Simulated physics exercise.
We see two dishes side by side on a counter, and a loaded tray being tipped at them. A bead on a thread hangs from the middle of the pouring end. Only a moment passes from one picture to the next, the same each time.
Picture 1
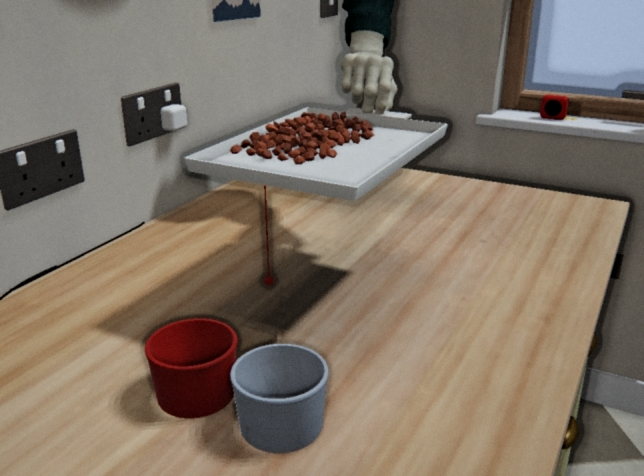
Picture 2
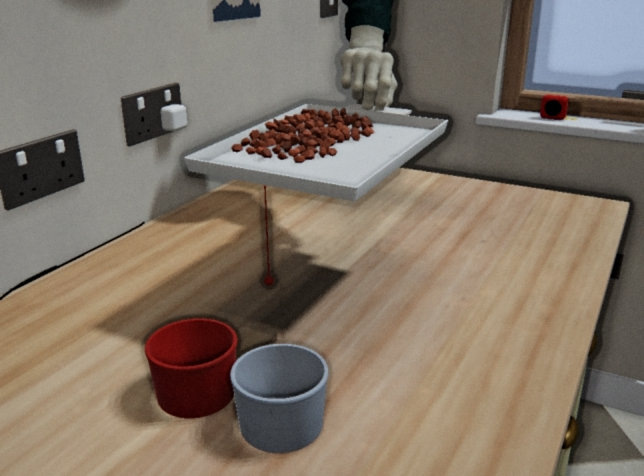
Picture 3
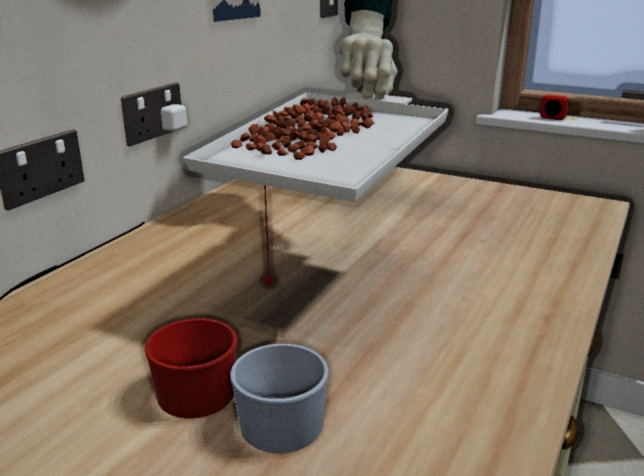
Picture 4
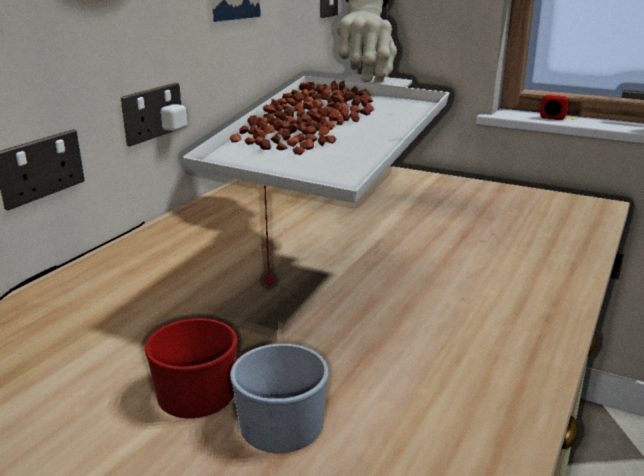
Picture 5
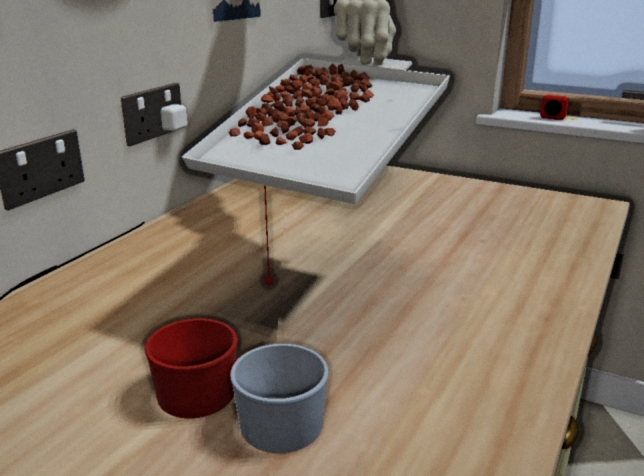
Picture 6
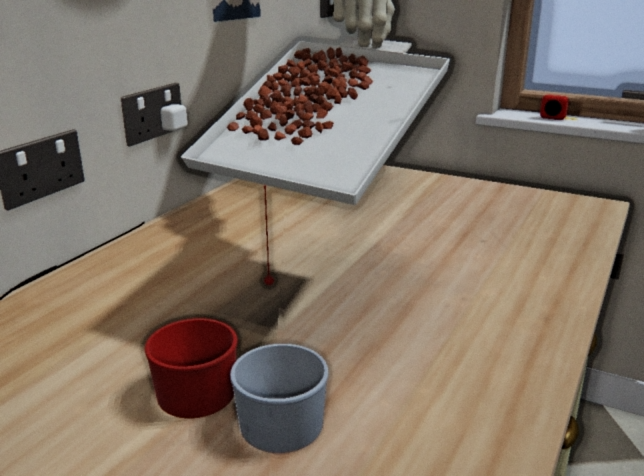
A pale hand raises the far end of a white tray loaded with reddish-brown lumps, seen from slightly above a wooden counter in a room with wall sockets and a window. A red dish and a grey dish sit side by side below, near a dark red bead on a thread. The tray begins level, then steepens toward its near right corner, while the view stays still.
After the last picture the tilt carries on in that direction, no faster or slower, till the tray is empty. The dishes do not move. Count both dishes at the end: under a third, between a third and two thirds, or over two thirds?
Together they catch less than a third.
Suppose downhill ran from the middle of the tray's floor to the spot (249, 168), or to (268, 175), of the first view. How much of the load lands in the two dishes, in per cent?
In turn 0 and 10 in a hundred.
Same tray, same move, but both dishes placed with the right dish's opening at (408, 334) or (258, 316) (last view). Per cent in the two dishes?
Near 10 % and 40 %.
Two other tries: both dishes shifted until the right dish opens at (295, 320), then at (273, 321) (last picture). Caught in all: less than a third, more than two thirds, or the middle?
The first try: The middle third. The second: In the middle band.
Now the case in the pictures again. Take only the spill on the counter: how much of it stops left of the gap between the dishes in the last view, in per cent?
About 30 per cent.
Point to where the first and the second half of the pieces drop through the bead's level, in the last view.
Early half (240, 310), late half (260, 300).
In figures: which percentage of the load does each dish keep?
Left dish: 10 %, right dish: 10 %.
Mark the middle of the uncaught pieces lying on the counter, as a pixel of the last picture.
Around (266, 373).
Soon, tray tipped steeply; most on the tray; a small part in the air.
A while on, tray tipped right over; about a quarter on the tray; a small part in the right dish; a small part in the left dish; about half outside both; a small part in the air.
Towards the end, tray tipped past a quarter turn; a small part in the right dish; a small part in the left dish; most outside both.
Finally, tray tipped past a quarter turn; a small part in the right dish; a small part in the left dish; most outside both.
